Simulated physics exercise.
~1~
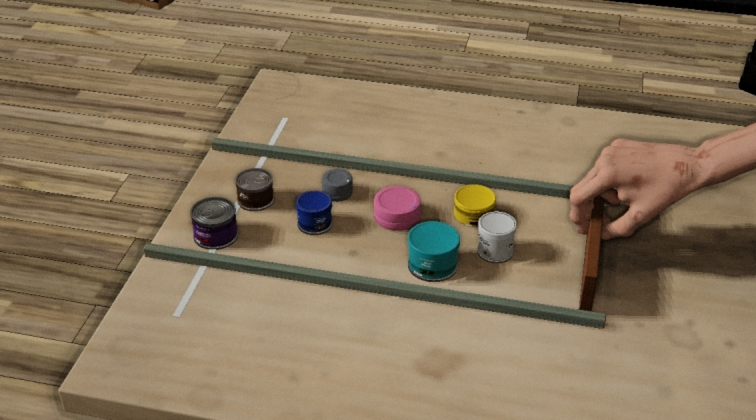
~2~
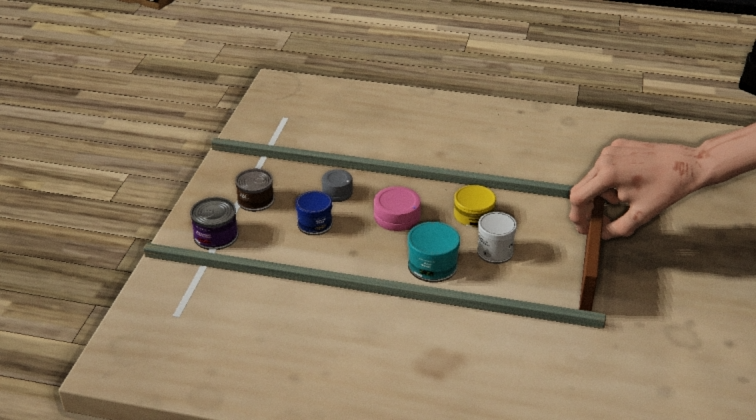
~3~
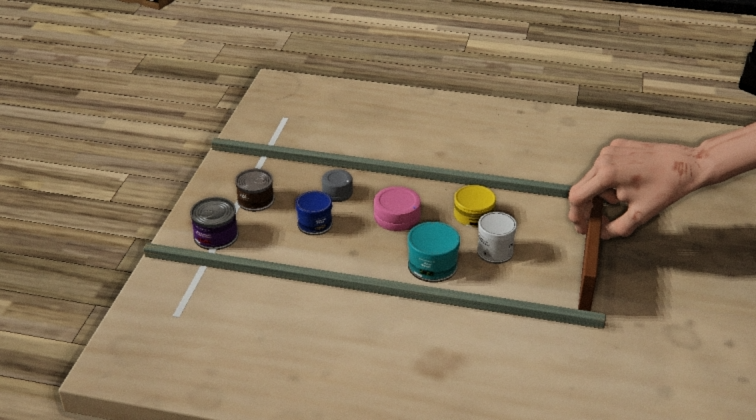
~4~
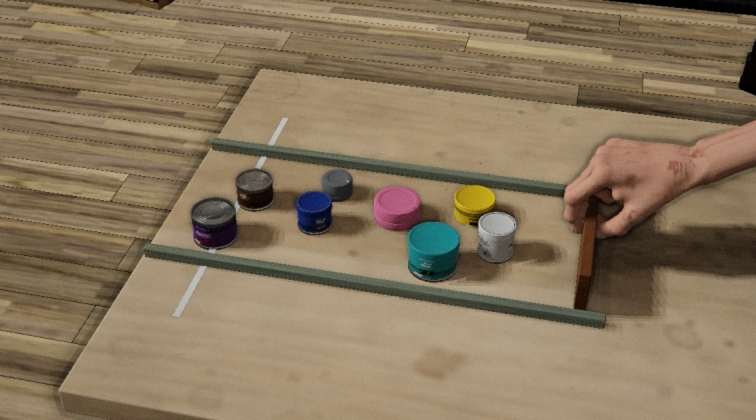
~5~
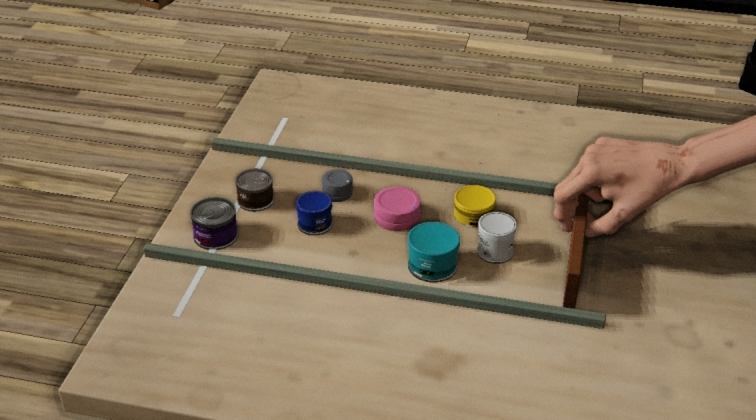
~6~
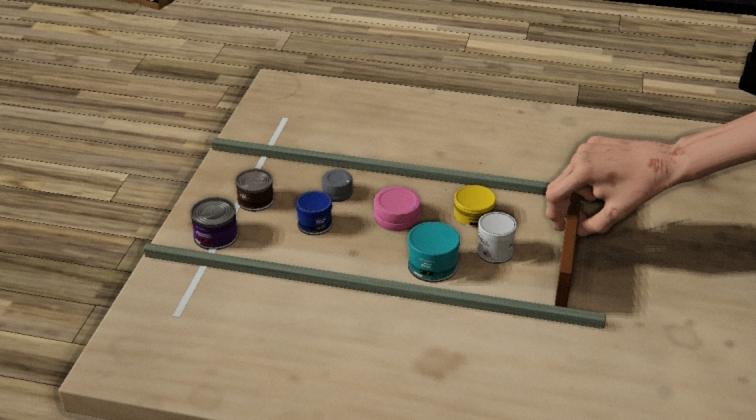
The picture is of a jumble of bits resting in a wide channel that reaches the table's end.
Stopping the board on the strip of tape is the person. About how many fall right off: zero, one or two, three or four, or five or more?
I expect the edge to claim a single one or a pair.
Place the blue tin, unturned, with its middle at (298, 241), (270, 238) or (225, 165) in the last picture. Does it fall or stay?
Stays put; stays put; stays put.
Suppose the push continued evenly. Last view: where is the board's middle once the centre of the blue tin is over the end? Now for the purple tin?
First near (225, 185), second near (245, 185).
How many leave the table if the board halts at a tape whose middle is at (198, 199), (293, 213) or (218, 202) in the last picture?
Try by try, 6, 0 and 5.
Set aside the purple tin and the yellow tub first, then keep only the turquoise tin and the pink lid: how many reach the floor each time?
0 and 0.
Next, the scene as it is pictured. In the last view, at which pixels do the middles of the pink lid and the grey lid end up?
The pink lid ends up near (200, 178), and the grey lid near (213, 152).
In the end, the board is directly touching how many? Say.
The figure is 3.
Early on, none off yet; purple tin at rest near (215, 223); brown pot at rest near (255, 190); blue tin at rest near (314, 213).
Finally, the number that fall off is one or two; lost, brown pot and purple tin.
